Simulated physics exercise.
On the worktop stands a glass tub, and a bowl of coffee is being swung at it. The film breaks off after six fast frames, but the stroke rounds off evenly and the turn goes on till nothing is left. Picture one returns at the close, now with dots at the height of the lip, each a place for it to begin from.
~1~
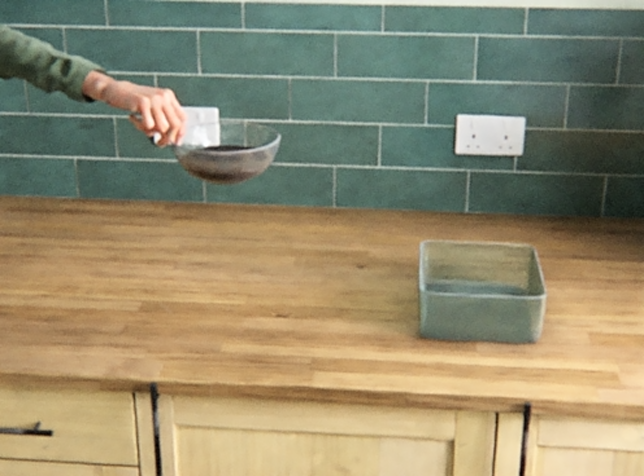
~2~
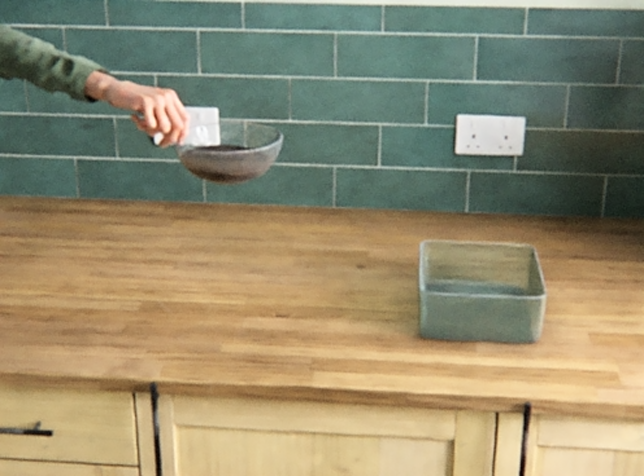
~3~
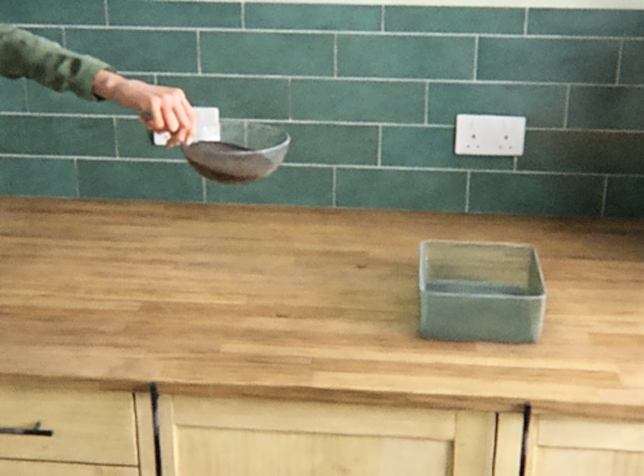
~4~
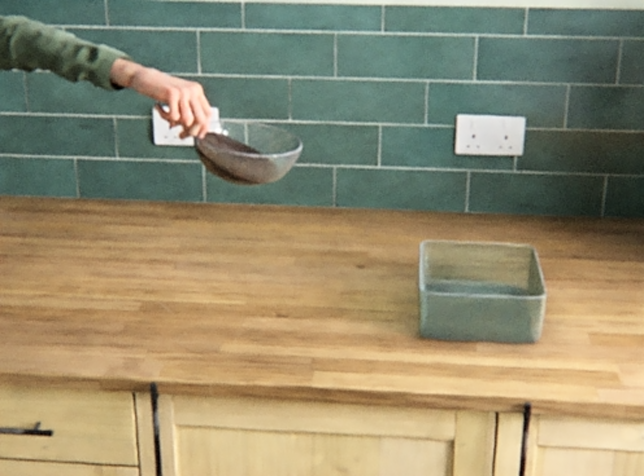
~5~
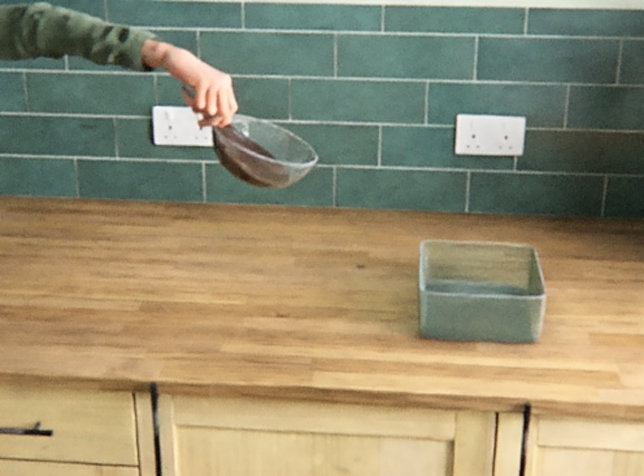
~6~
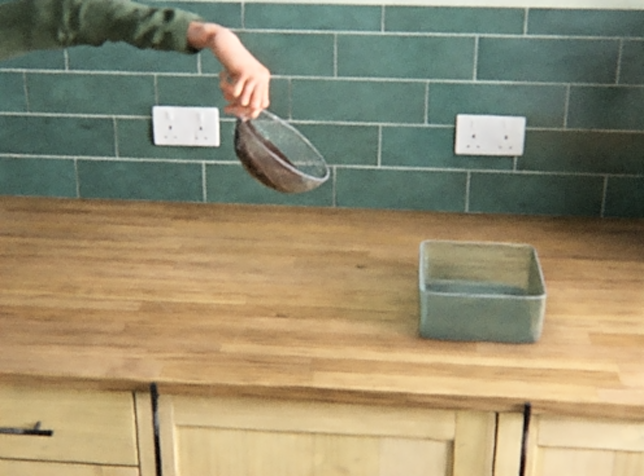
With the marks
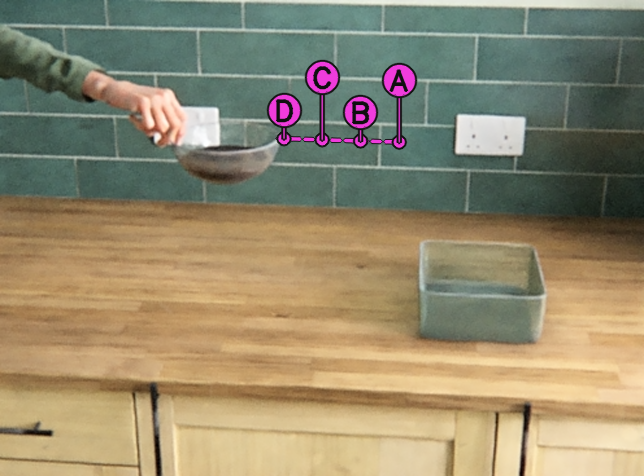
A hand in a green sleeve moving a glass bowl of dark liquid rightward and tilting it above a wooden worktop.
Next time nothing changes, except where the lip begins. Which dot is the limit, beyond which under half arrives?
C.
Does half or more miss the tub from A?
No.
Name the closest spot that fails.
It is D.
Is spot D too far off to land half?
Yes, it does.
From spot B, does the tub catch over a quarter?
Yes, it does.
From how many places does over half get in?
Three of them.
In magenta, A at (399, 142); B at (360, 140); C at (322, 139); D at (284, 138).
Choosing A, about 64 % lands in the tub, 4 % falls short and 33 % goes beside or beyond.
Choosing B, about 79 % lands in the tub, 15 % falls short and 6 % goes beside or beyond.
Choosing C, about 63 % lands in the tub, 13 % falls short and 24 % goes beside or beyond.
Choosing D, about 32 % lands in the tub, 57 % falls short and 12 % goes beside or beyond.
